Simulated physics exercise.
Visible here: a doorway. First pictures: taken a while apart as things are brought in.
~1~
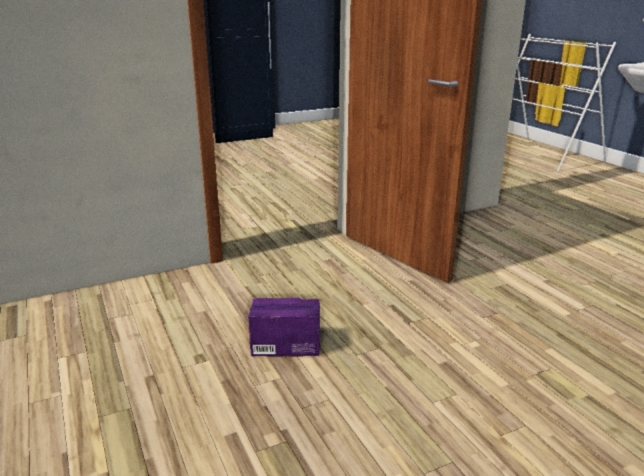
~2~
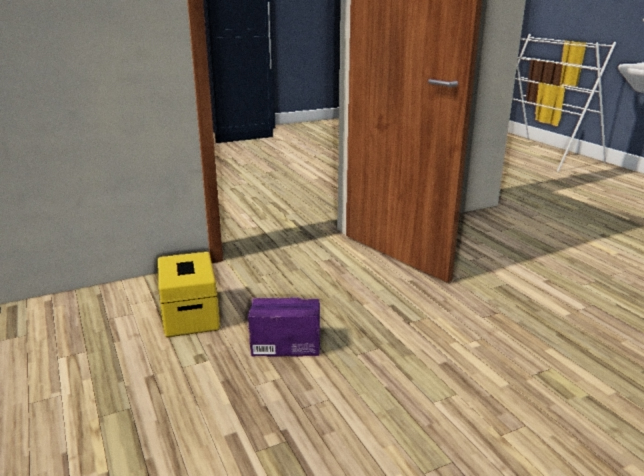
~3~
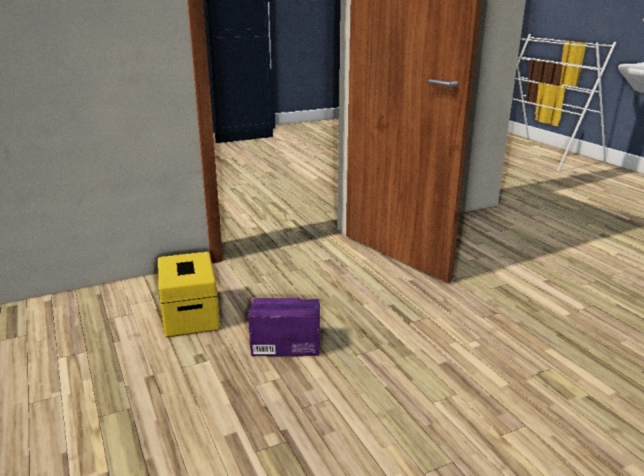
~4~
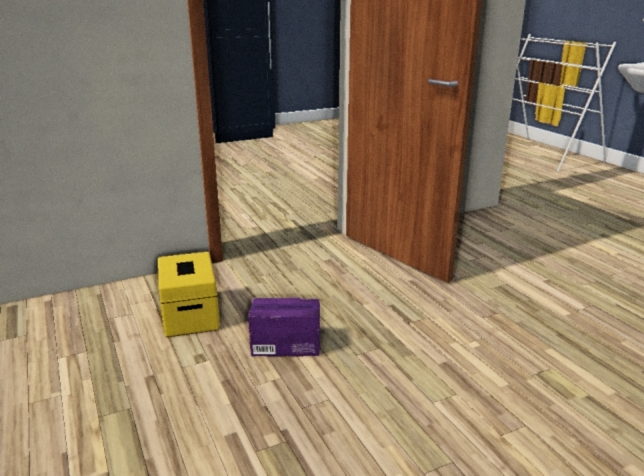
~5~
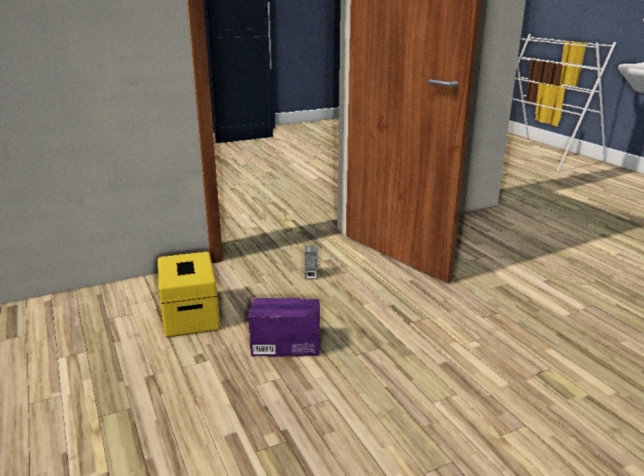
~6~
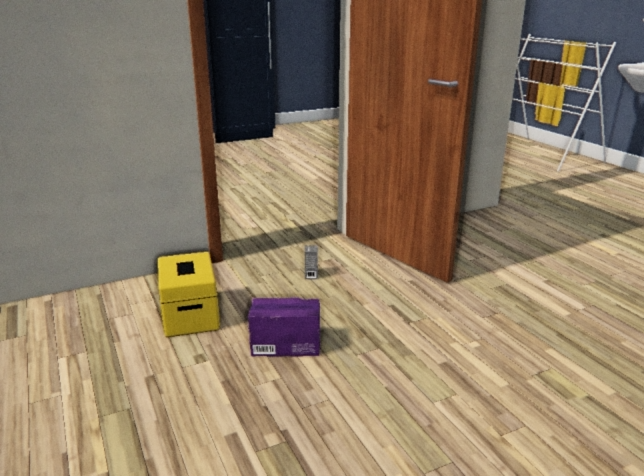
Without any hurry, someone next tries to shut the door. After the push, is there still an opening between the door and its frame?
No.
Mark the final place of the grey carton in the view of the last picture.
Near (251, 235).
Then, 1.40 s on from there, door 38° open; grey carton shifted about its own width near (298, 259).
Then, 1.80 s on from there, door 10° open; grey carton shifted well along near (262, 245).
In the end, door 0° open; toppled on the floor, grey carton; the other 2 unmoved. At the end, from the last picture's camera, grey carton near (251, 235).
